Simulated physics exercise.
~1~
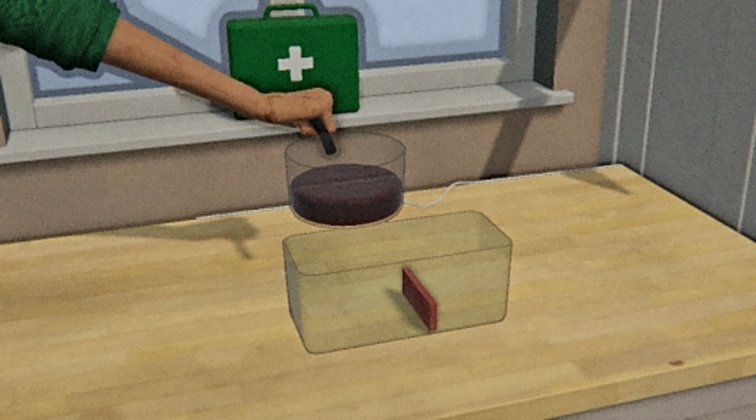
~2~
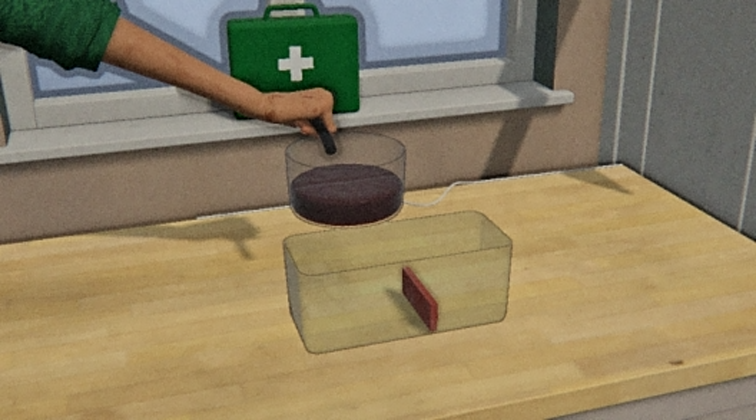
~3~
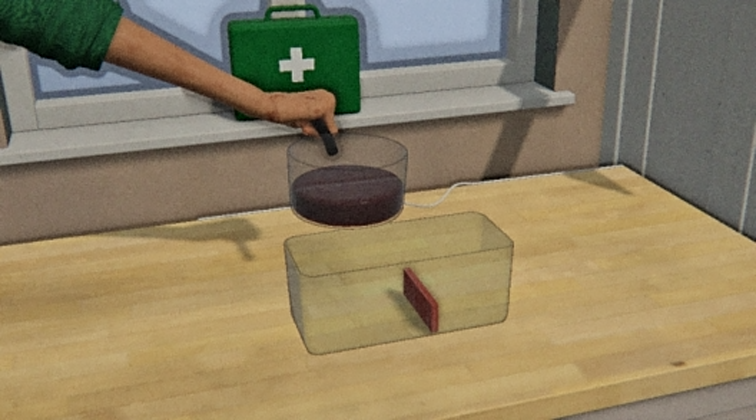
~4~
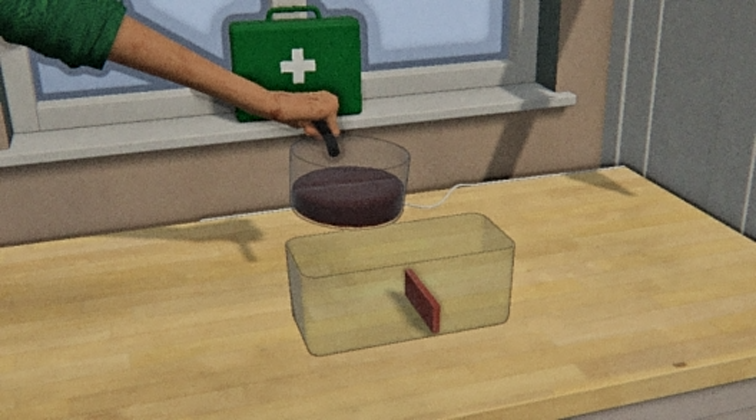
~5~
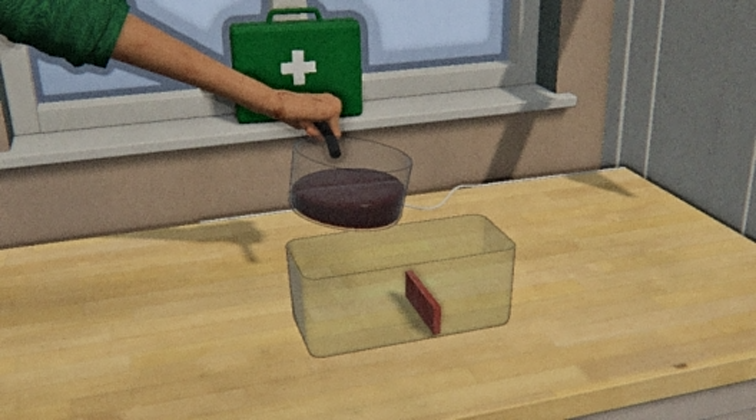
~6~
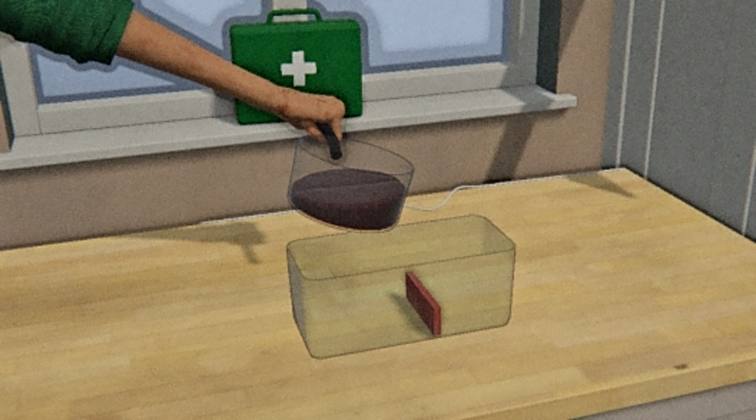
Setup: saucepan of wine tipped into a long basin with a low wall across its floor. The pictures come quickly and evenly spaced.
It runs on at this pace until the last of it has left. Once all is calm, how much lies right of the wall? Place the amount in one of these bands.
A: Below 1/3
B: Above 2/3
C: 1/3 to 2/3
C.
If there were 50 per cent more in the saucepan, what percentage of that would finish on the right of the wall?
Roughly 65 percent.
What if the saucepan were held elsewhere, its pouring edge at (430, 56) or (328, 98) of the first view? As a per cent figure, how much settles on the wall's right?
You'd get 80 percent from the first and 5 percent from the second.
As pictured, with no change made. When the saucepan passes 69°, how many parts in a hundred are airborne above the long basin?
It comes to around 20 per cent.
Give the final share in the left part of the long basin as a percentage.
It comes to about 40 per cent.
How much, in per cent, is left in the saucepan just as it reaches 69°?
70 in a hundred.
A moment on, the saucepan is tipped part way and 68 per cent is still to pour, 1 is left of the wall and 10 right of it.
Next, the saucepan is tipped right over and 13 per cent is still to pour, 24 is left of the wall and 58 right of it.
Then the saucepan is tipped right over and 0 per cent is still to pour, 41 is left of the wall and 59 right of it.
Later the saucepan is tipped right over and 0 per cent is still to pour, 41 is left of the wall and 59 right of it.
Finally, 41 per cent lies left of the wall, 59 right of it and 0 outside.
